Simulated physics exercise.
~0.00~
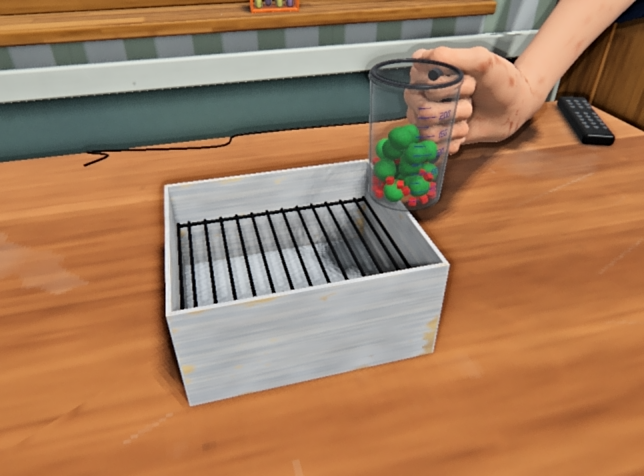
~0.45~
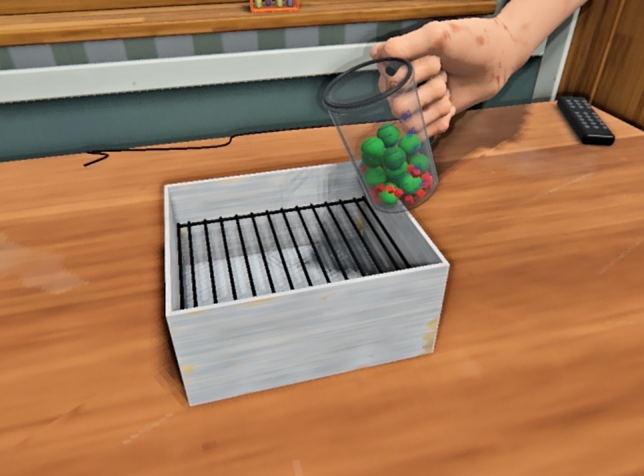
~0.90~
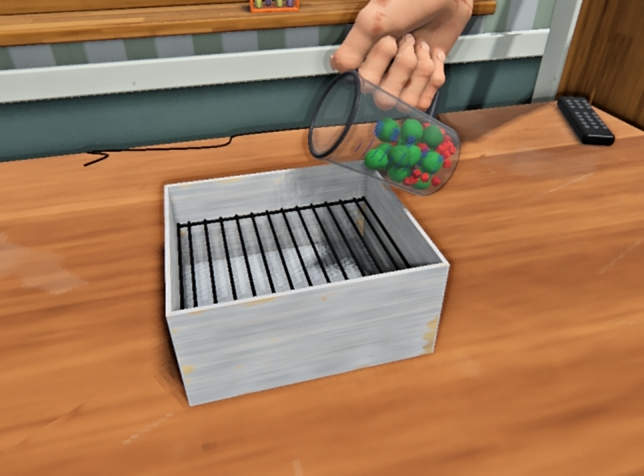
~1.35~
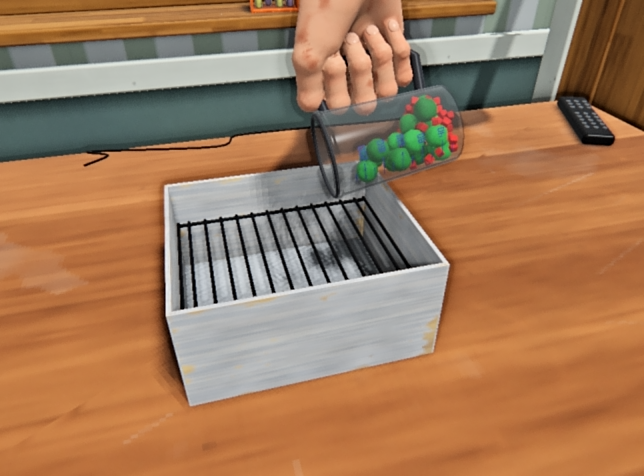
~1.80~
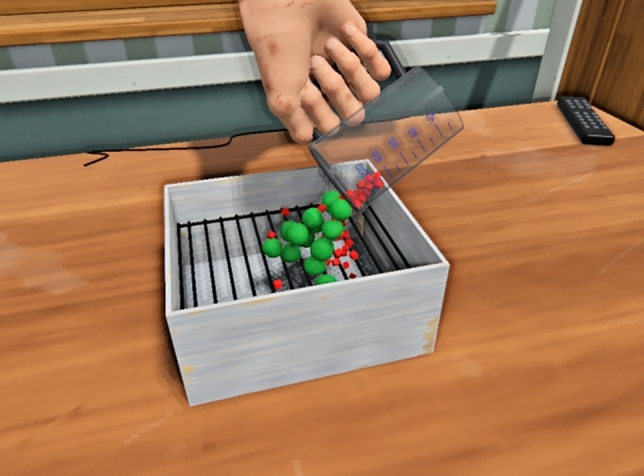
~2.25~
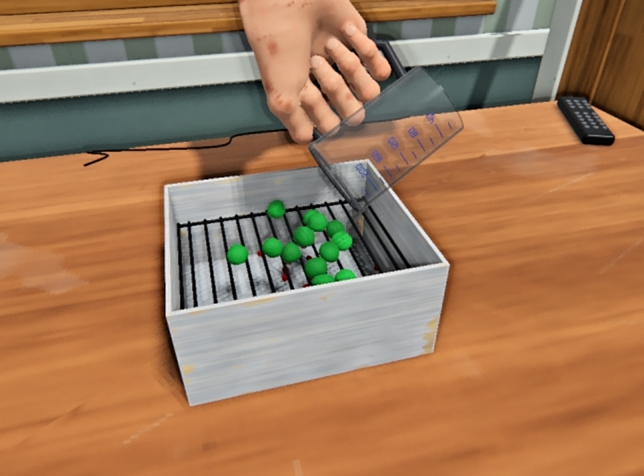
Hand tipping a clear cup of green and red balls over a boxed wire rack, green staying on top, red dropping through.
